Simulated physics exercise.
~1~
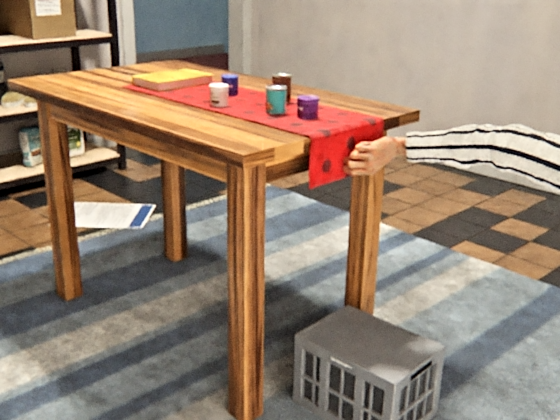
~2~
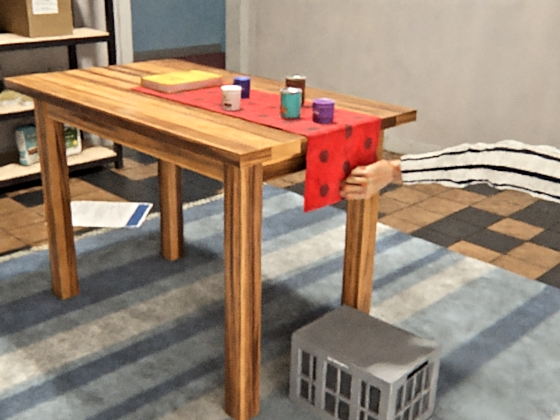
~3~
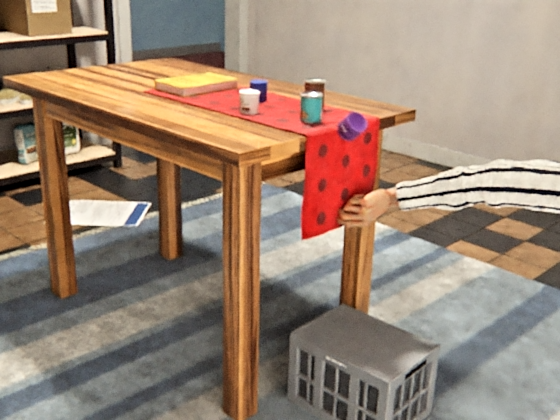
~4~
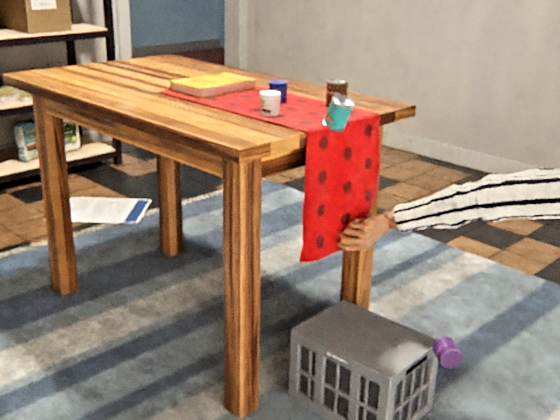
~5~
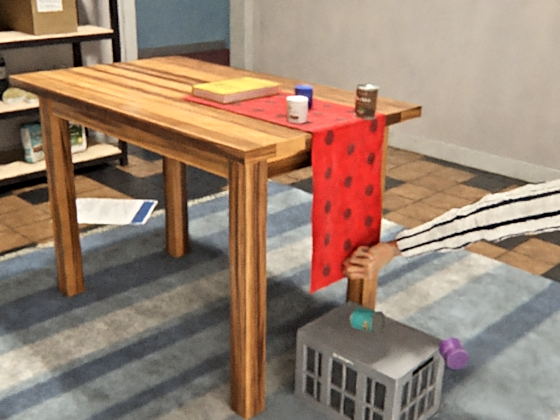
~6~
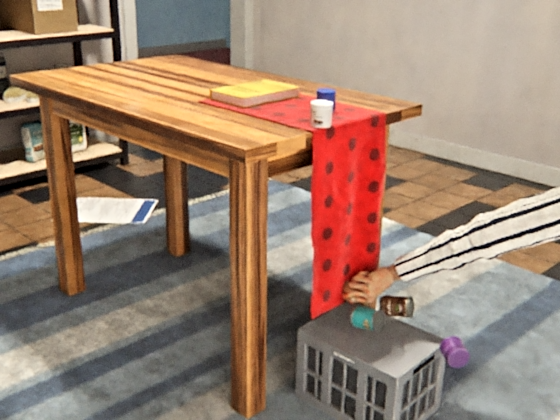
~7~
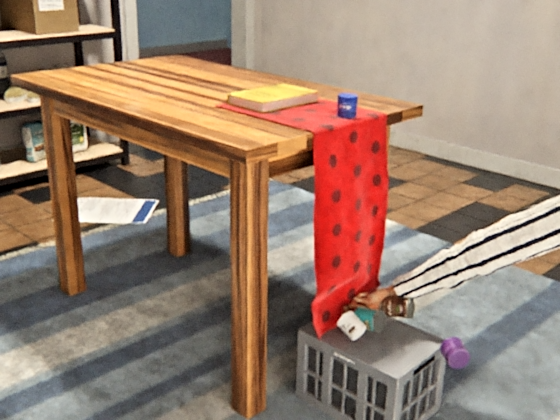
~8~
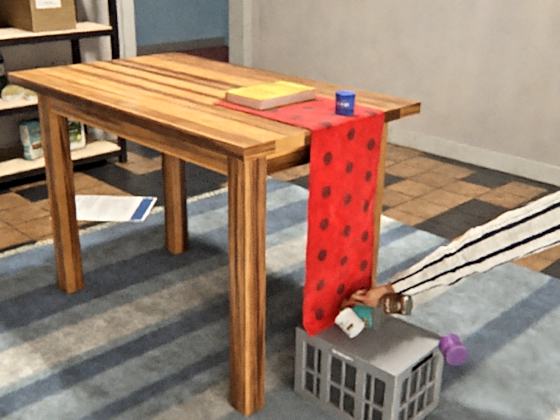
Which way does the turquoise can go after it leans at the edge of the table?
It moves down, dropping from the table edge to the grey crate below.
